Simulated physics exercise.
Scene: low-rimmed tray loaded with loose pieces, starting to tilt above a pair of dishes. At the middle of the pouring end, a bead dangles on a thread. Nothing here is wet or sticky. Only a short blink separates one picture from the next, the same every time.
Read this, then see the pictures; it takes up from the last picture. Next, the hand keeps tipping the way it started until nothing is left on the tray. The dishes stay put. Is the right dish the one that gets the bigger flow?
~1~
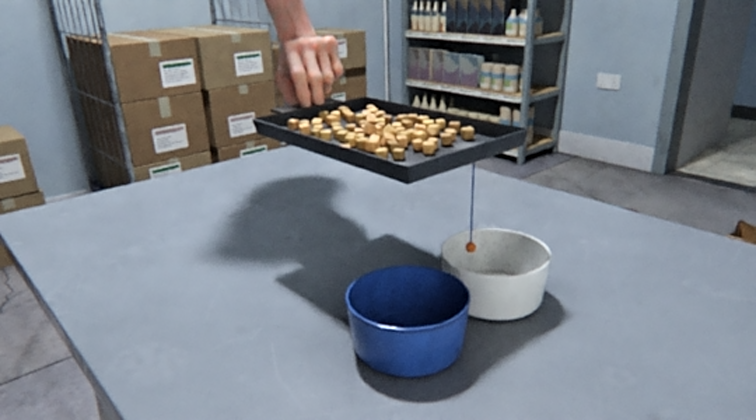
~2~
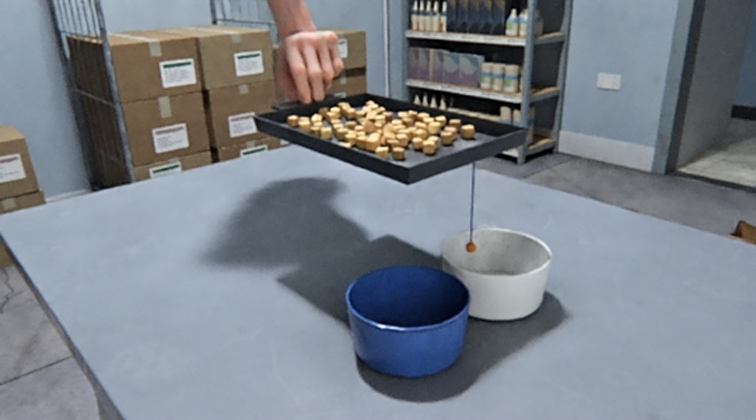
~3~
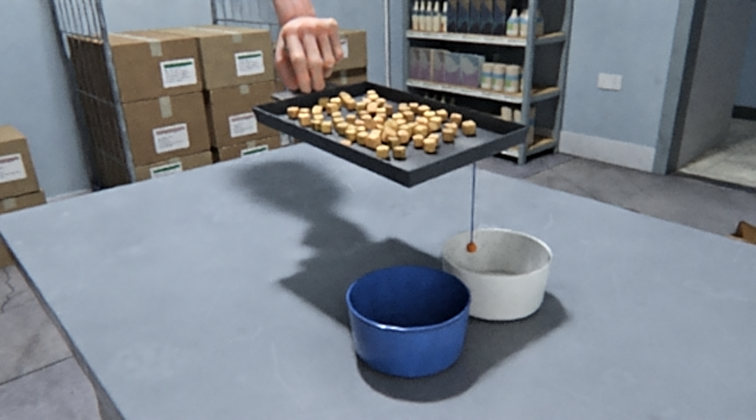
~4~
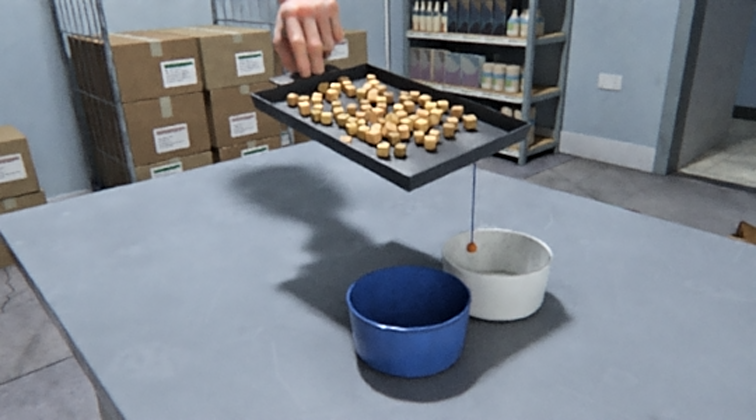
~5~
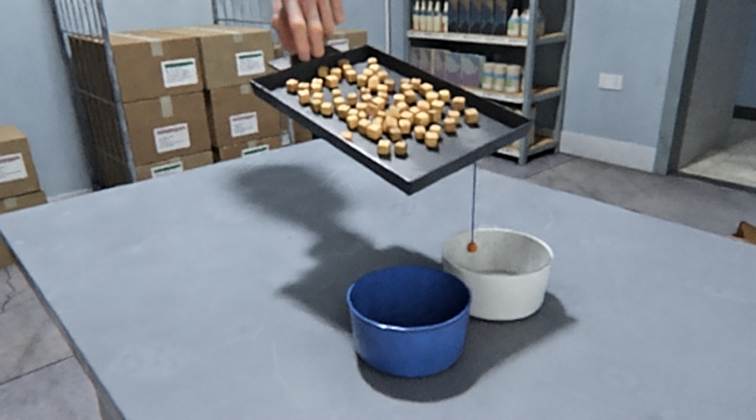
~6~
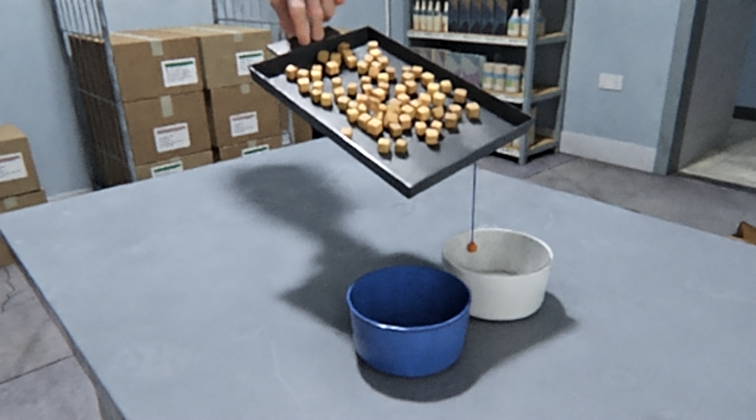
No.
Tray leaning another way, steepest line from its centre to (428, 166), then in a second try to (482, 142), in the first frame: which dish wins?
Case one: The dish at left. Case two: The dish at right.
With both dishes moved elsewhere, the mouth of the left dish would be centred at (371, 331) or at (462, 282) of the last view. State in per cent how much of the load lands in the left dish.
The first try yields 30% and the second yields 50%.
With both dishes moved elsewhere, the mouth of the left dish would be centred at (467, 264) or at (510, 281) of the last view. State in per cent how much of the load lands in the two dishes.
You'd see around 20 per cent and then around 10 per cent.
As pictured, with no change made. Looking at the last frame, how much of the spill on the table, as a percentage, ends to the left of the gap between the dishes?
Roughly 40 percent.
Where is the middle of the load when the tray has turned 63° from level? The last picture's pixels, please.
In the last view the centre sits at roughly (405, 136).
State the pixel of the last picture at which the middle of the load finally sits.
Centre at rest, last view: Approx. (425, 344).
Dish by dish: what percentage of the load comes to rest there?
Left dish about 70 per cent, right dish about 0 per cent.
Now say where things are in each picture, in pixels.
In the first picture, corners of the pouring end near (408, 165) and (524, 129), level; middle of the load near (376, 131), small wooden cubes; left dish near (453, 340); right dish near (539, 288); bead on its thread near (471, 247).
In the second picture, corners of the pouring end near (408, 166) and (525, 128), level; middle of the load near (377, 129).
In the third picture, corners of the pouring end near (409, 169) and (526, 126), tipped barely, lowest at the left corner; middle of the load near (377, 123).
In the fourth picture, corners of the pouring end near (410, 174) and (527, 123), tipped a little, lowest at the left corner; middle of the load near (378, 114).
In the fifth picture, corners of the pouring end near (410, 179) and (529, 120), tipped clearly, lowest at the left corner; middle of the load near (378, 104).
In the sixth picture, corners of the pouring end near (410, 184) and (531, 118), tipped clearly, lowest at the left corner; middle of the load near (379, 95); left dish near (454, 340); right dish near (540, 289).
Shortly afterwards, tray tipped steeply; all but a few on the tray; only a few in the air.
Next, tray tipped right over; the bulk on the tray; a little in the left dish; a little outside both.
Some moments later, tray tipped past a quarter turn; near two thirds in the left dish; near a quarter outside both.
In the end, tray tipped past a quarter turn; near two thirds in the left dish; none at all in the right dish; near a quarter outside both.
